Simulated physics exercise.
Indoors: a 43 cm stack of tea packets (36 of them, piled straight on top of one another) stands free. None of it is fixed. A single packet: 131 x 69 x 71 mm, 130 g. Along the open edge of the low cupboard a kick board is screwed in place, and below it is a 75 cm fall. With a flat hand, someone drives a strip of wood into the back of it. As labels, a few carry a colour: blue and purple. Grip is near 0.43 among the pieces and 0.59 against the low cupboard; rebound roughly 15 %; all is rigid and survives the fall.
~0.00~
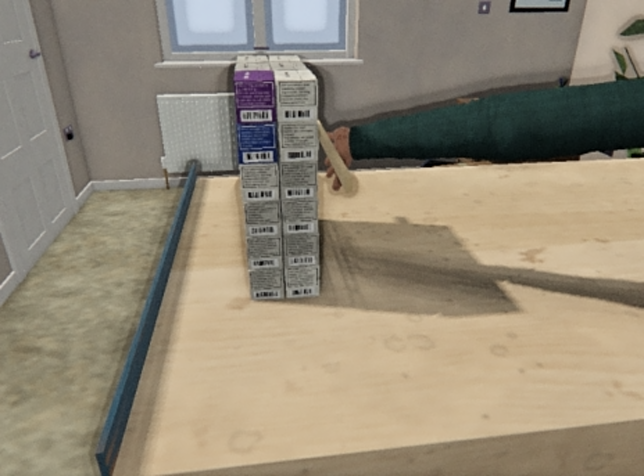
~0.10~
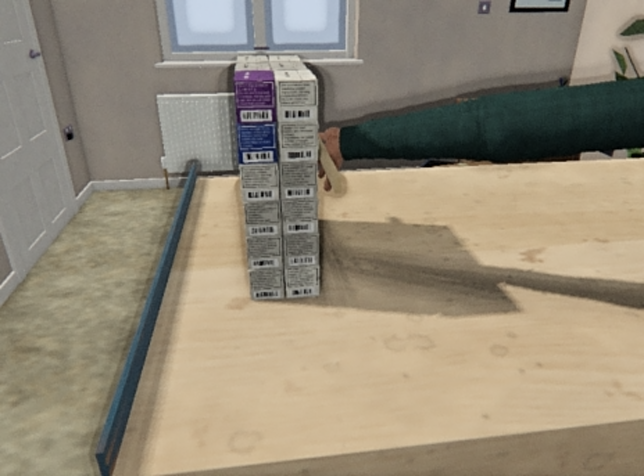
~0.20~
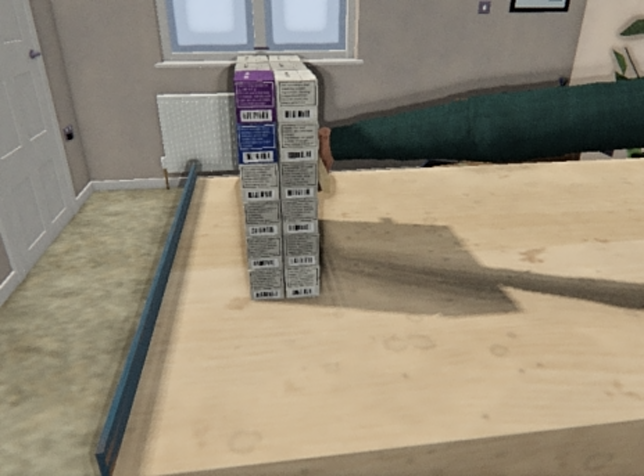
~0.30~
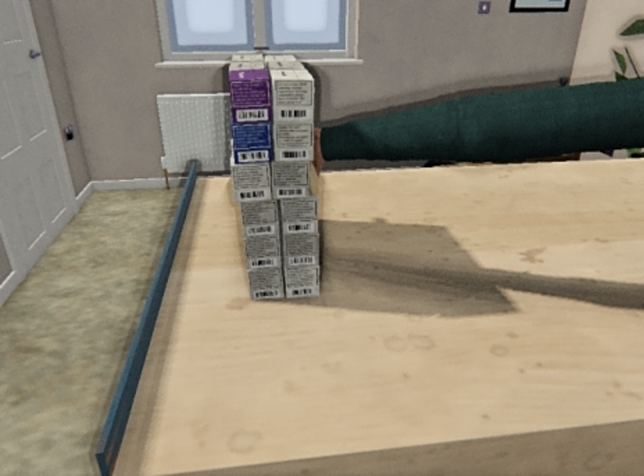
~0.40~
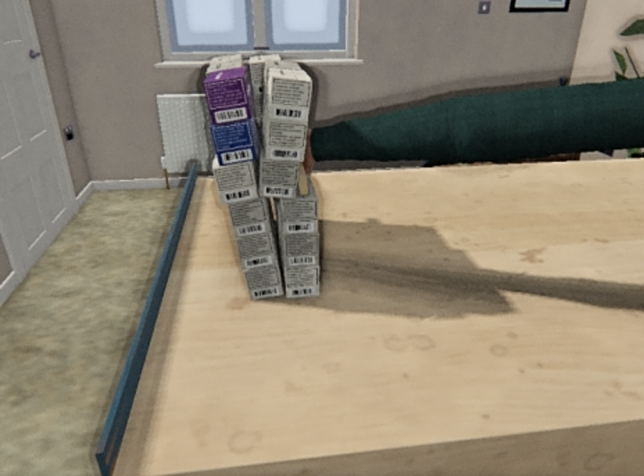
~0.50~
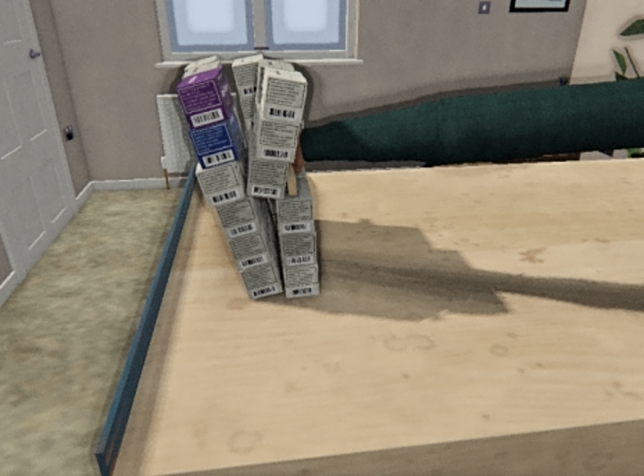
A thin wooden strip, held by someone in a green sleeve, moved left into a tall stack of small boxes and kept pushing, and the upper boxes, including the purple and blue ones, leaned left.
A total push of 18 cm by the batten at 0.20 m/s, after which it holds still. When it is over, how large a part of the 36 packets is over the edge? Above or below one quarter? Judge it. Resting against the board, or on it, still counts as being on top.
My call: Above.
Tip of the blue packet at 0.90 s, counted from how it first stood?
Its tilt comes to about 70° at that moment.
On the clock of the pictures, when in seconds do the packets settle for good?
It all settles by about 2.5 s.
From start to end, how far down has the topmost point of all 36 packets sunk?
Lower by close to 21 cm.
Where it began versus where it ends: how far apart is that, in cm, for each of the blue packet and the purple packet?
Roughly blue 126, purple 138.
Around 0.70 s, none of the 36 packets over the edge, 36 disturbed; blue packet tipped 32°, 26 mm lower; purple packet tipped 32°, 34 mm lower.
Around 0.90 s, 2 of the 36 packets over the edge; blue packet tipped 72°, 22 cm lower; purple packet tipped 71°, 26 cm lower.
Around 1.30 s, 15 of the 36 packets over the edge; purple packet on its side; blue packet on its side.
Finally (2.8 s), 15 of the 36 packets over the edge; purple packet on its side; blue packet on its side. That is 42 per cent.
